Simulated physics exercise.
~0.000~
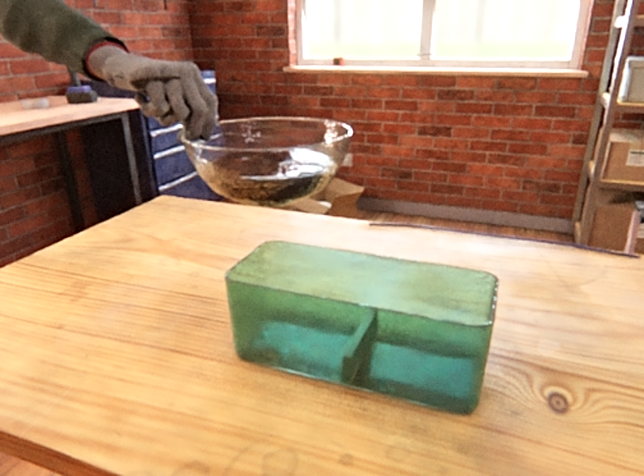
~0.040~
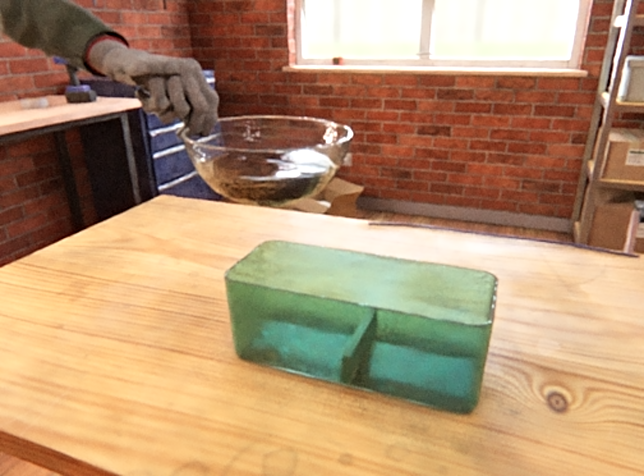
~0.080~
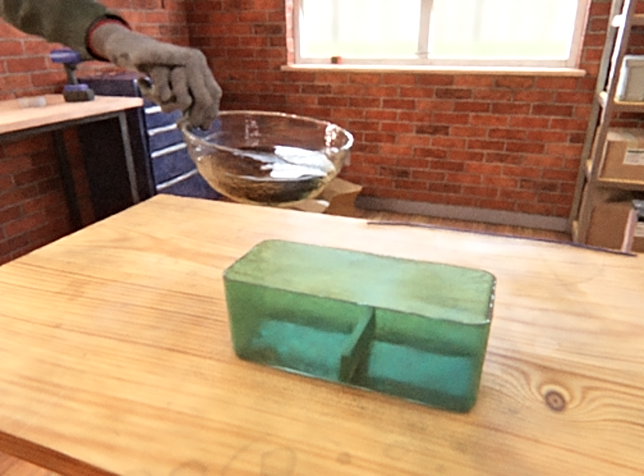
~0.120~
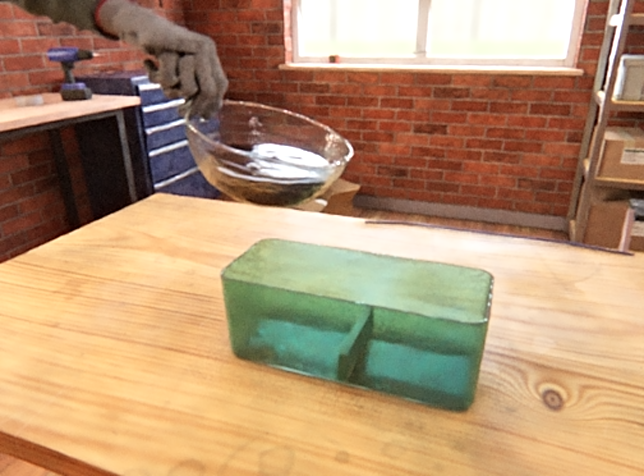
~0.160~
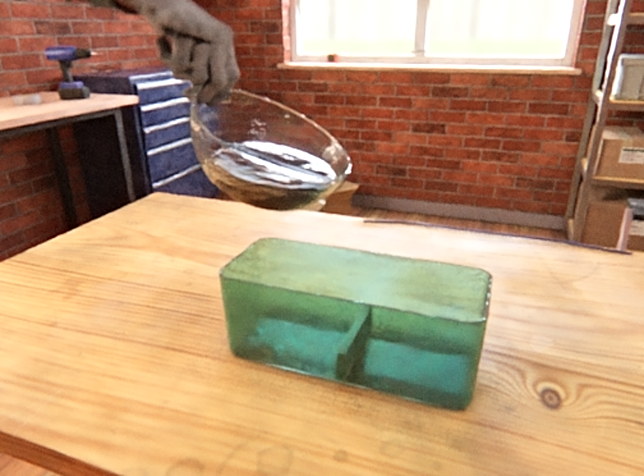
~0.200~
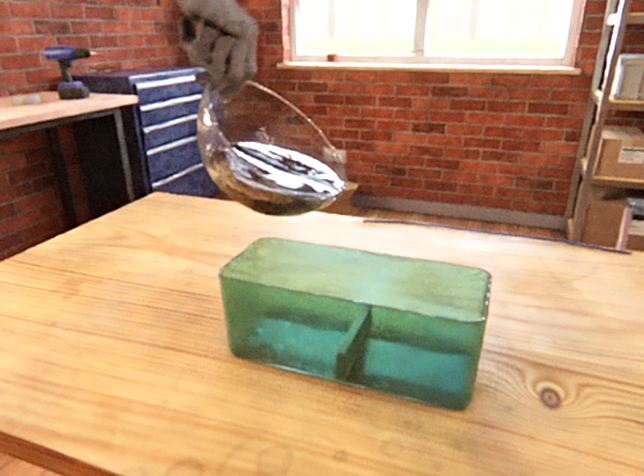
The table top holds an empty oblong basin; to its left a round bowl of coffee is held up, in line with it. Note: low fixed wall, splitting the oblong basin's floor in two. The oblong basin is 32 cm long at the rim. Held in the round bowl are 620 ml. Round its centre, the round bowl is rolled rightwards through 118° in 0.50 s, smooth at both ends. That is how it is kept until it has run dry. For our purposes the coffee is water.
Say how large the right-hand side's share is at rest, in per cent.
Its share is roughly 41 per cent.
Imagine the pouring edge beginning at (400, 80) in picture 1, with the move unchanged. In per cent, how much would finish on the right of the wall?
In that case some 70 per cent.
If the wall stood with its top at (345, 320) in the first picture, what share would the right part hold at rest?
In that case, some 60 percent.
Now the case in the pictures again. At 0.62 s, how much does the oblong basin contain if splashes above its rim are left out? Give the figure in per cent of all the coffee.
84 %, more or less.
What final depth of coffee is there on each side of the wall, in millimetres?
Left roughly 16 mm; right roughly 14 mm.
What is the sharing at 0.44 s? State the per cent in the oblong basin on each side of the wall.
Left roughly 56 per cent, right roughly 34.
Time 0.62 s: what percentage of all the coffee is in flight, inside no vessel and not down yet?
Roughly 14 %.
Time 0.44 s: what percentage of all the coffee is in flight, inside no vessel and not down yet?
Near 10 per cent of it all.
By 0.44 s the tilt is 114° and 0 per cent is still to pour, 56 is left of the wall and 34 right of it.
By 0.62 s the tilt is 118° and 0 per cent is still to pour, 49 is left of the wall and 35 right of it.
By 0.80 s the tilt is 118° and 0 per cent is still to pour, 49 is left of the wall and 39 right of it.
By 1.00 s the tilt is 118° and 0 per cent is still to pour, 51 is left of the wall and 41 right of it.
At rest 51 per cent lies left of the wall, 41 right of it and 8 outside.
